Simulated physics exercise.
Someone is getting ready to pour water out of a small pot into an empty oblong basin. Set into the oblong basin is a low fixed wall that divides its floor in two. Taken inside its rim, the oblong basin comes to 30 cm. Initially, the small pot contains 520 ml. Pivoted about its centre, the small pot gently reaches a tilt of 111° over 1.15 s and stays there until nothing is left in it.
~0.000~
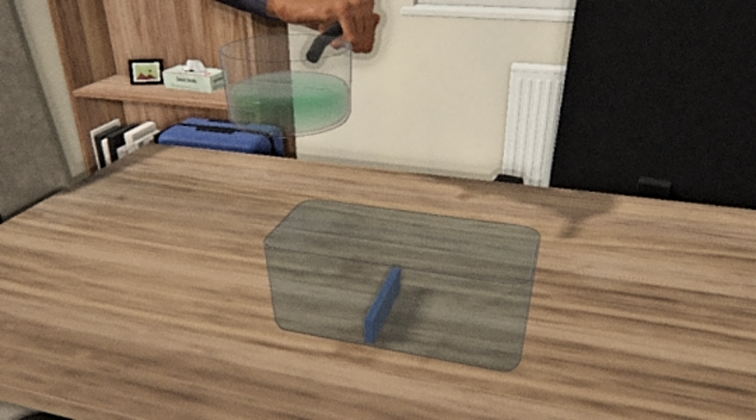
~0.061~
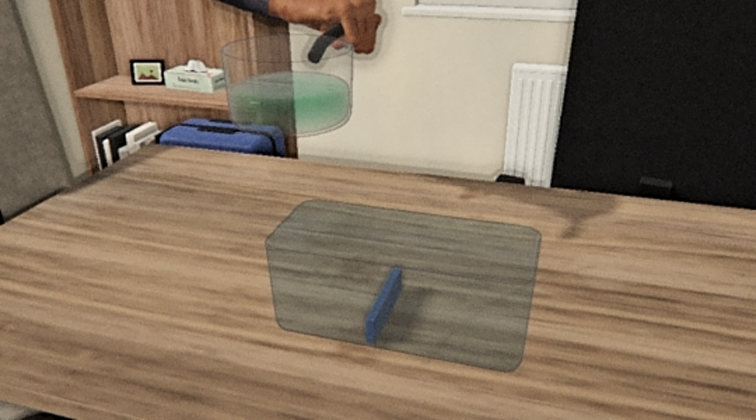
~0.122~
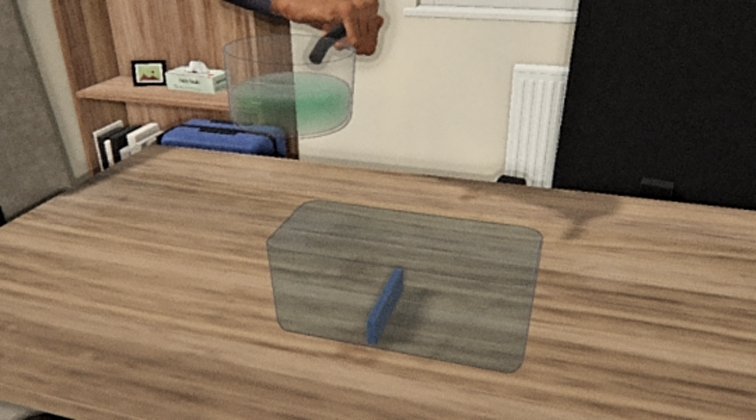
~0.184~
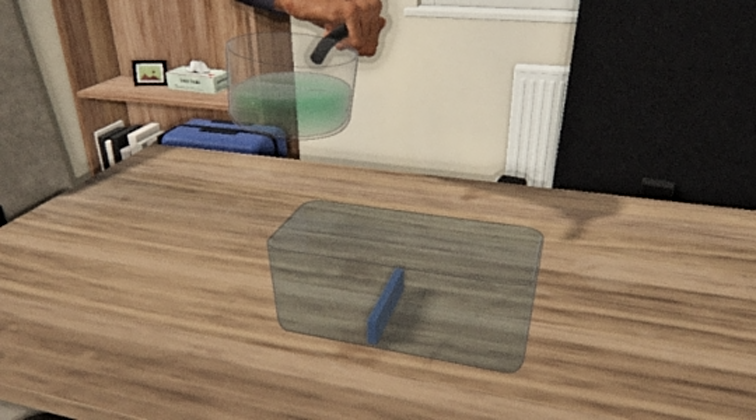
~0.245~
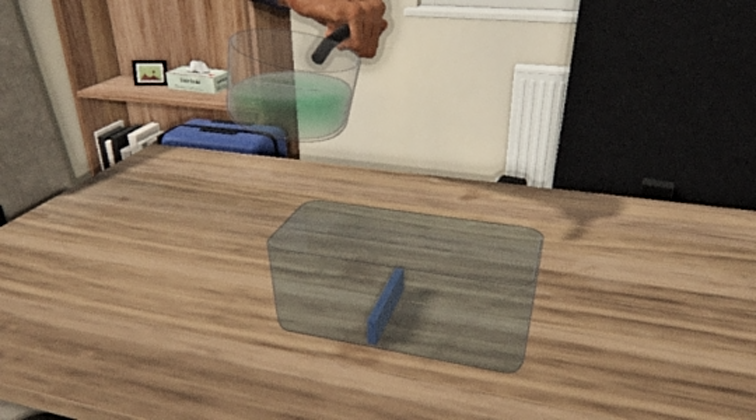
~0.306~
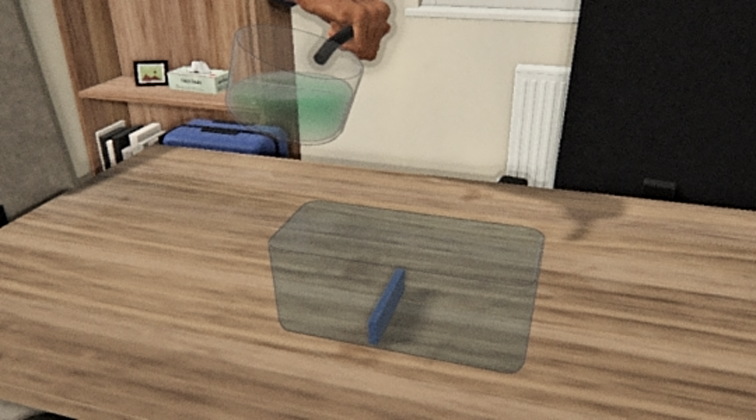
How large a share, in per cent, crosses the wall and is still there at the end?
A share of about 67 per cent.
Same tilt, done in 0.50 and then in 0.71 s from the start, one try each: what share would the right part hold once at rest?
45 then 55 %.
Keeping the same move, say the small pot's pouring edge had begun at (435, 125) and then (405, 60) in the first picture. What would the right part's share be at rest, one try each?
Try 1: 95 %; try 2: 95 %.
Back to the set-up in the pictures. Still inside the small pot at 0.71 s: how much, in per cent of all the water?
Remaining: Near 64 % of the total.
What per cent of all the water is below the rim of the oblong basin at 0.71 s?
Fraction in basin: Approx. 3%.
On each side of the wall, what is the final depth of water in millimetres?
On the left it stands about 12 mm, on the right about 16 mm.
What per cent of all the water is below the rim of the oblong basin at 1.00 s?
About 70 %.
After 0.71 s the tilt is 75° and 64 per cent is still to pour, 1 is left of the wall and 2 right of it.
After 1.00 s the tilt is 107° and 12 per cent is still to pour, 12 is left of the wall and 59 right of it.
After 1.31 s the tilt is 111° and 0 per cent is still to pour, 31 is left of the wall and 67 right of it.
After 1.65 s the tilt is 111° and 0 per cent is still to pour, 32 is left of the wall and 67 right of it.
In the end 32 per cent lies left of the wall, 67 right of it and 1 outside.
